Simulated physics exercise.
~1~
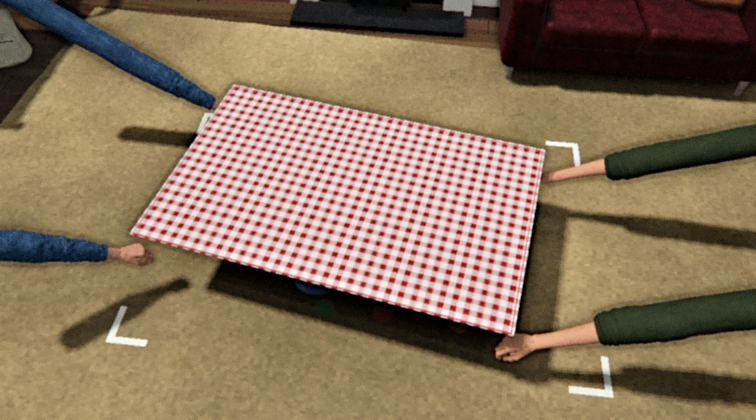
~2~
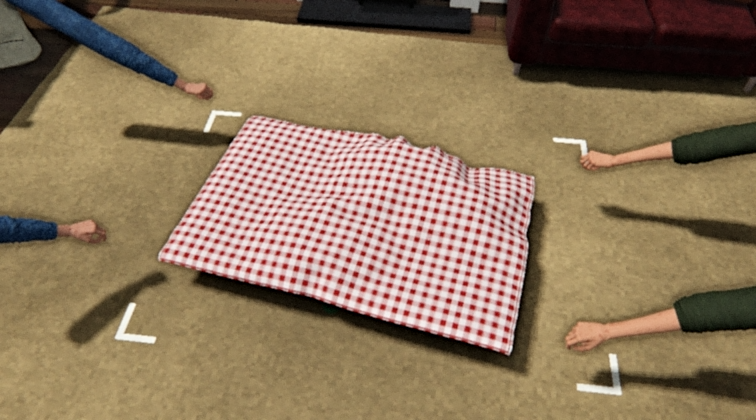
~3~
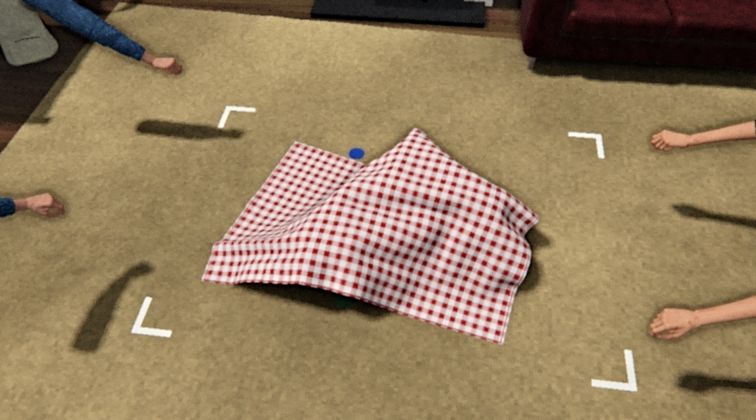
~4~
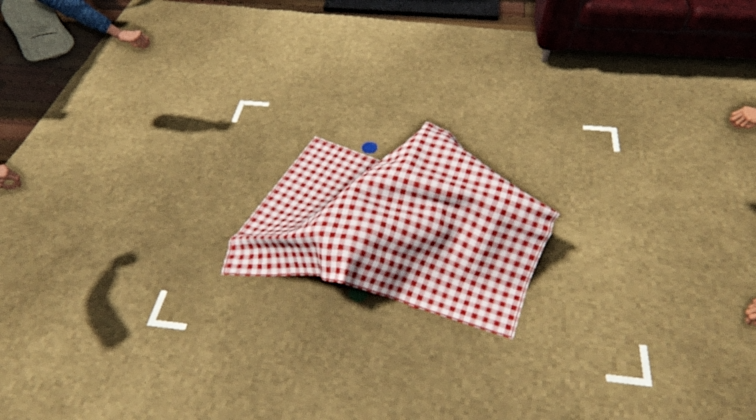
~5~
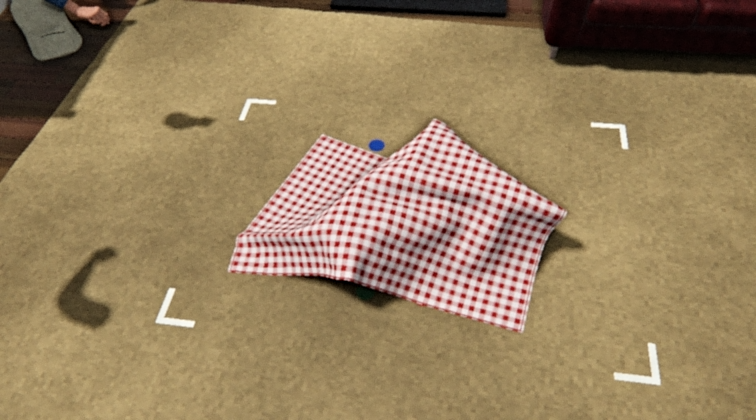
We see two pairs of arms hold a red-and-white checked cloth level above a carpet, then let go and withdraw as it drops and the camera pans slightly left. It ends draped in uneven peaks over hidden shapes, with a small round blue object uncovered beyond its far edge.
